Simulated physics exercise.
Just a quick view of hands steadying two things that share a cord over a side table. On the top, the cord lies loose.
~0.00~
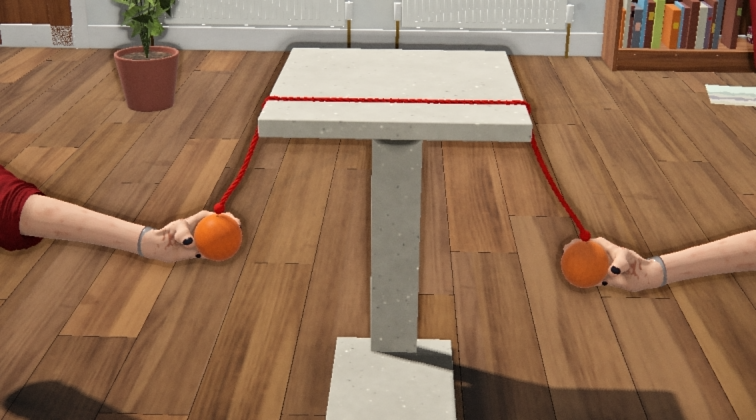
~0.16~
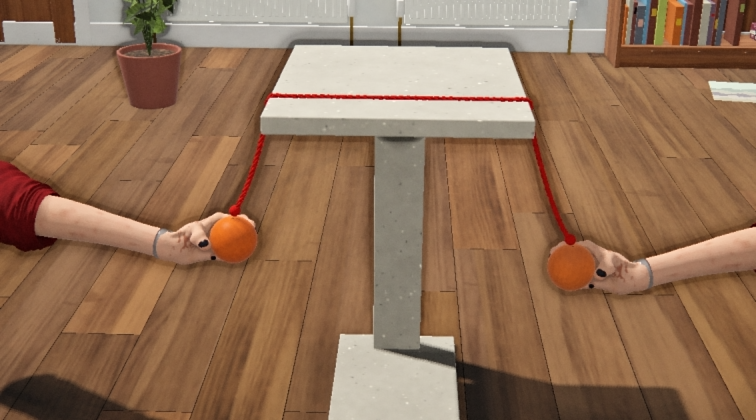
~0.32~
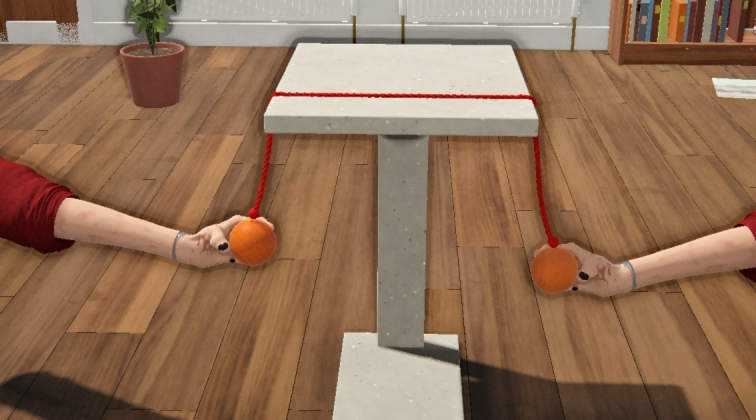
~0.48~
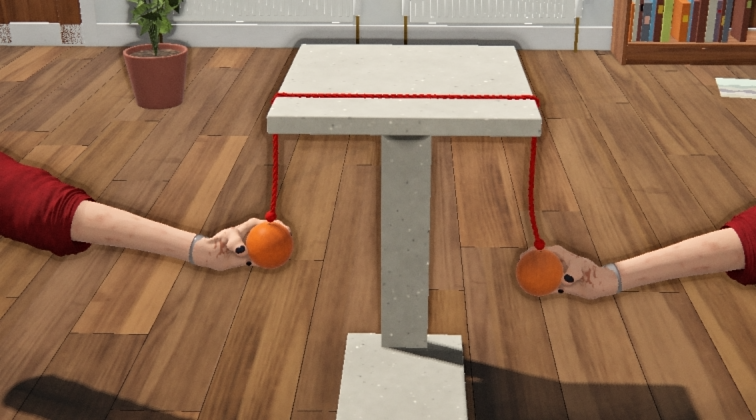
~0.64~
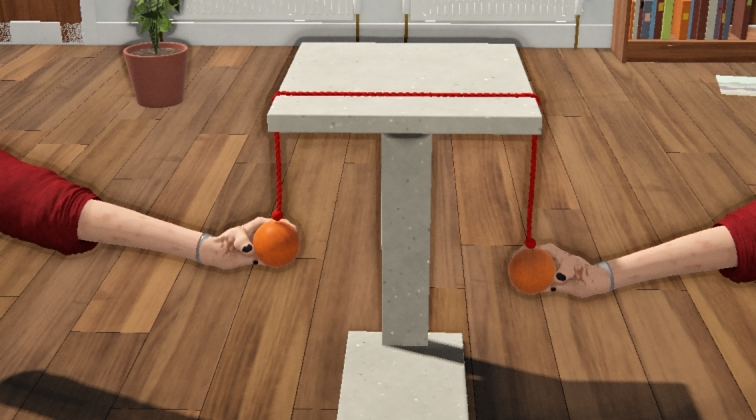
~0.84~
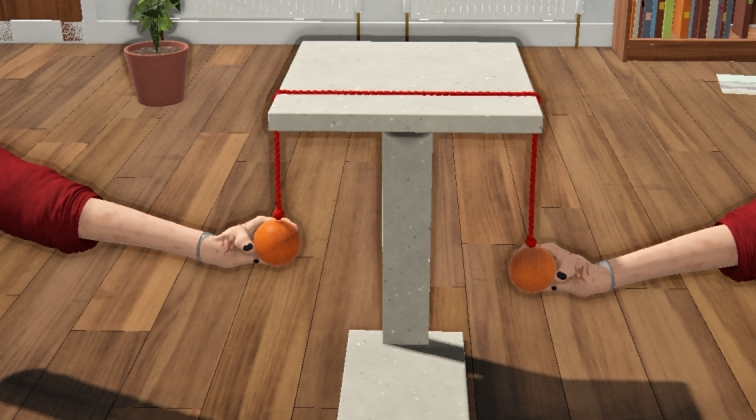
Two hands move inward, bringing oranges on a red cord closer beneath the tabletop.
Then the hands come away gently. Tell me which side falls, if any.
Neither side falls.
Around 1.24 s, left orange where it was near (284, 244); right orange where it was near (524, 271).
Around 2.12 s, left orange where it was near (282, 244); right orange where it was near (531, 271).
Finally, left orange where it was near (280, 244); right orange where it was near (524, 271). The cord keeps its balance.
